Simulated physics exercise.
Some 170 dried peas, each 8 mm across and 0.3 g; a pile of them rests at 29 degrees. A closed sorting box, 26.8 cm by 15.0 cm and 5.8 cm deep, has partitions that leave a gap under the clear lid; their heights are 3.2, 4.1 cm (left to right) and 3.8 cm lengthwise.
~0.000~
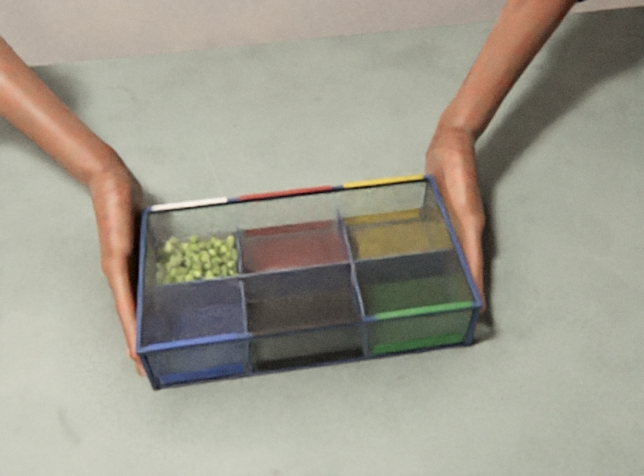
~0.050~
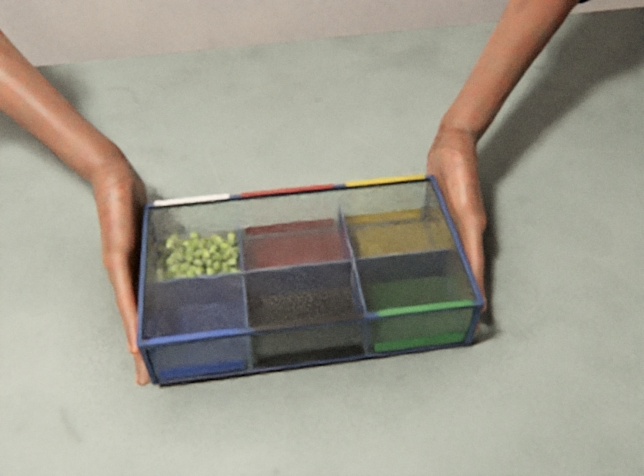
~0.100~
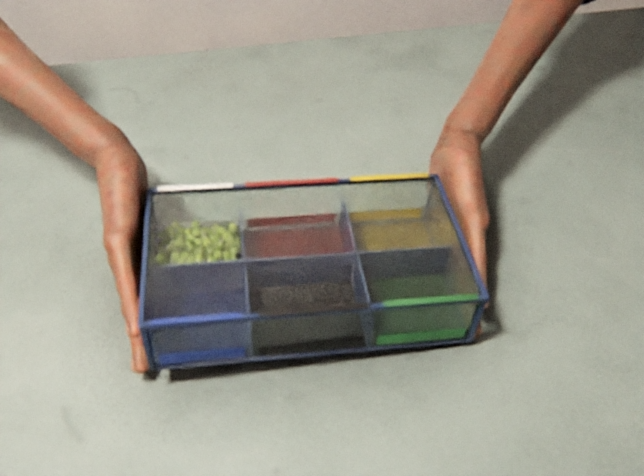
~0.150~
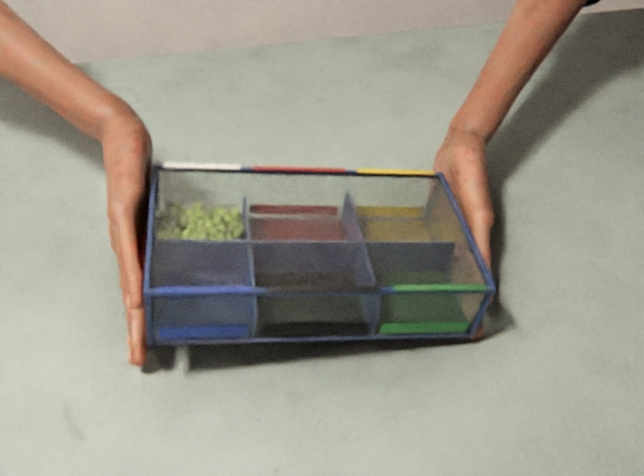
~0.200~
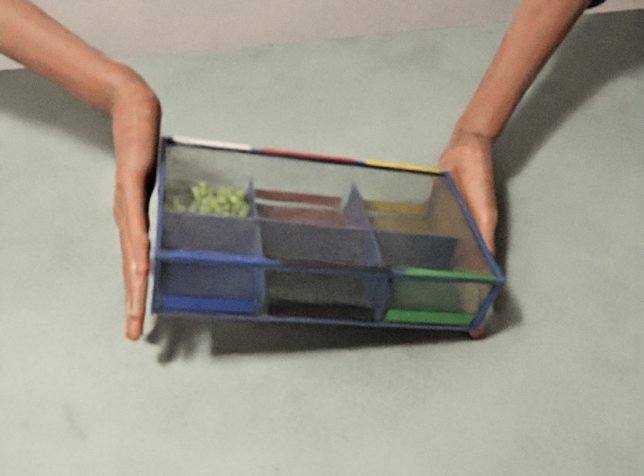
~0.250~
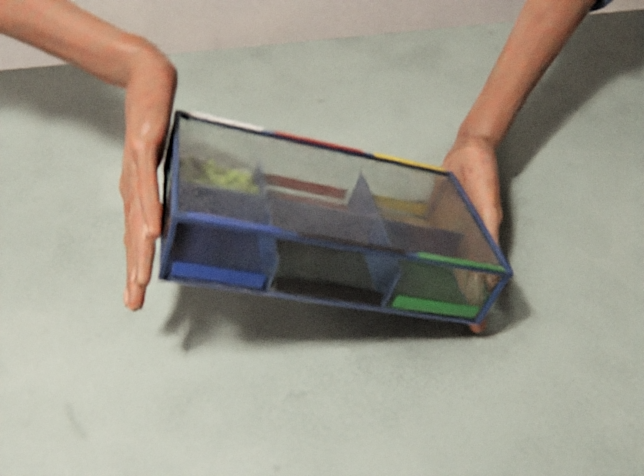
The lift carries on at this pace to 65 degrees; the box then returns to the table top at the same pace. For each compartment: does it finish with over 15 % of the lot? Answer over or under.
Red compartment: Over; blue compartment: Under; green compartment: Under; yellow compartment: Under; white compartment: Over; black compartment: Under.
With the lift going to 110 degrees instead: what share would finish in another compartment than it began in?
Some 95 per cent.
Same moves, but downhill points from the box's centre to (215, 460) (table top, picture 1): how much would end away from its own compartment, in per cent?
About 10 per cent.
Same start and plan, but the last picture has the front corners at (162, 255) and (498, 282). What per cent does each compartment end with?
Red 20, blue 0, green 0, yellow 5, white 75, black 0.
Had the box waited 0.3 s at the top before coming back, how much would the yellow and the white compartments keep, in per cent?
In that case yellow 5; white 65.
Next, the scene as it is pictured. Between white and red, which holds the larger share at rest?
It is the white one.
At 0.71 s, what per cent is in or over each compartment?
Red 20, blue 0, green 0, yellow 0, white 80, black 0.
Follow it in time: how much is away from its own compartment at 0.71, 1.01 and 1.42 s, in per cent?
About 20, 40, 40.
Then, at 0.71 s, tilt 62 degrees; red 20 %, white 80 %.
After 1.01 s, tilt 25 degrees; red 35 %, white 60 %.
After 1.42 s, tilt 0 degrees; red 35 %, white 60 %.
By 1.9 s all is still; red 35 %, blue 0 %, green 0 %, yellow 0 %, white 60 %, black 0 %.
